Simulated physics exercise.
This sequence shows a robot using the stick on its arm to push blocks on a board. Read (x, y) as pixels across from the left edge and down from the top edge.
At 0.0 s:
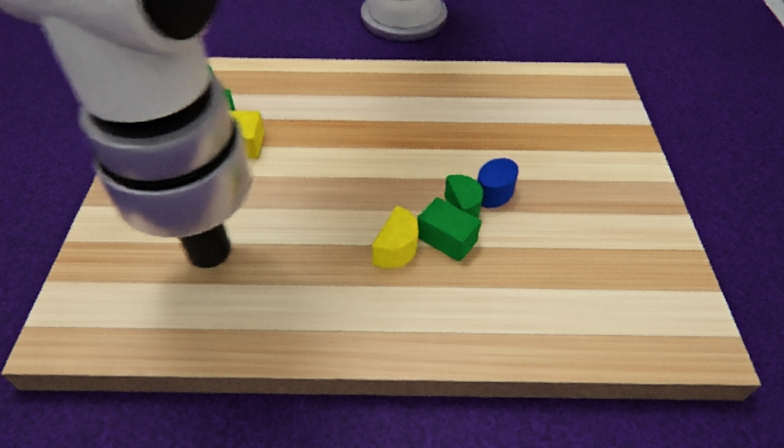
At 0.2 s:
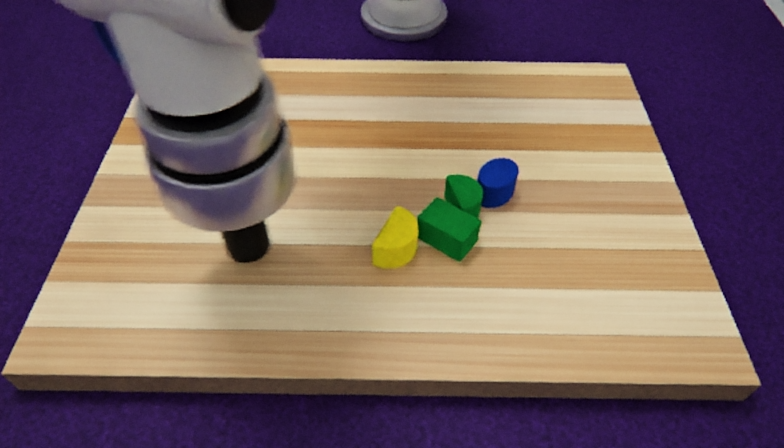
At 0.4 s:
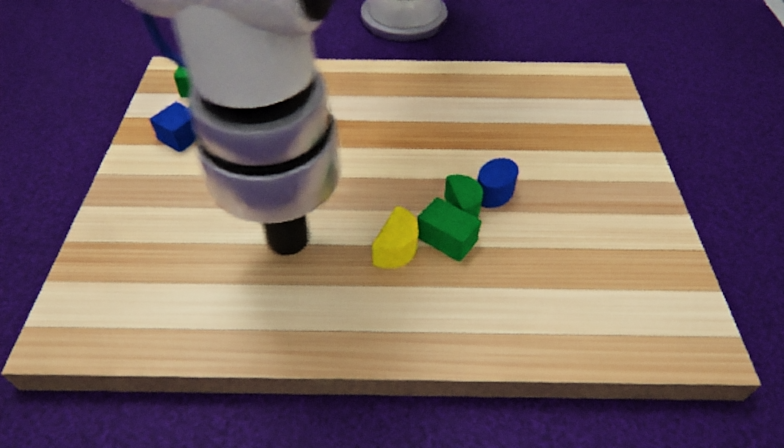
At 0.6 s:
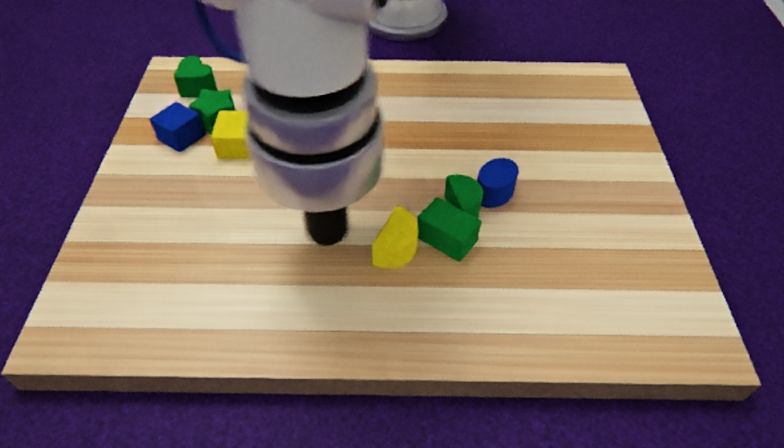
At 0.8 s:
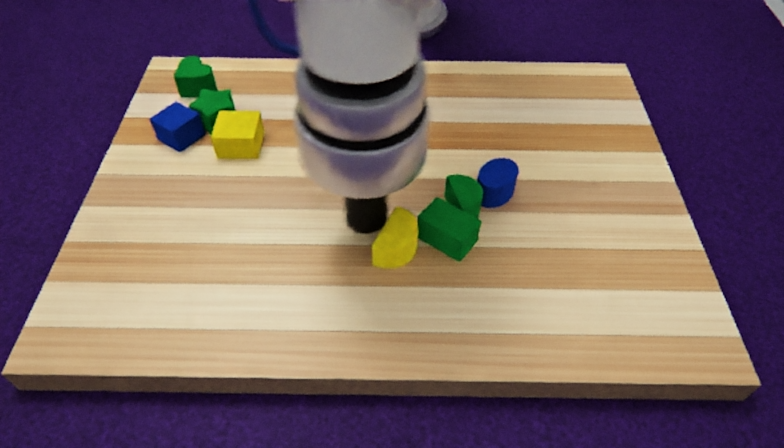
We see a robot arm with a black stick move steadily right across a striped wooden board toward a yellow block, uncovering blocks at the upper left, while the yellow, green and blue blocks near the middle stay still.
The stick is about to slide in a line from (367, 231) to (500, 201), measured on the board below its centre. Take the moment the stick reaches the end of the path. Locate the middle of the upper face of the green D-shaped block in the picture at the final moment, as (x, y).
Top centre: (538, 189).
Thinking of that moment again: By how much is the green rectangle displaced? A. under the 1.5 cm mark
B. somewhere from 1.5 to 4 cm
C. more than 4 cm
The one that fits is B, somewhere from 1.5 to 4 cm.
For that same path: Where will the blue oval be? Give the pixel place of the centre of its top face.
Around (542, 161).
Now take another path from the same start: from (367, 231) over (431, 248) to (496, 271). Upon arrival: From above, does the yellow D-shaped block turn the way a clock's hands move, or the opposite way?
Top view: Clockwise.
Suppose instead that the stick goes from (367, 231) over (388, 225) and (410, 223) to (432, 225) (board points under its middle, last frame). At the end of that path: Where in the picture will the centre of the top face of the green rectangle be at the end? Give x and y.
Its top face will be centred at roughly (477, 229).
What follows on the original path. One third of the way, stick (415, 207); yellow D-shaped block (411, 232), turned 35° clockwise; green rectangle (466, 223), turned 15° anticlockwise.
Two thirds of the way, stick (461, 197); yellow D-shaped block (411, 233), turned 40° clockwise; green rectangle (481, 224), turned 25° clockwise; green D-shaped block (495, 187), turned 10° clockwise; blue oval (518, 167), turned 35° anticlockwise.
At the end, stick (503, 188); yellow D-shaped block (411, 233), turned 40° clockwise; green rectangle (483, 225), turned 30° clockwise; green D-shaped block (538, 189), turned 20° clockwise; blue oval (542, 161), turned 100° anticlockwise.
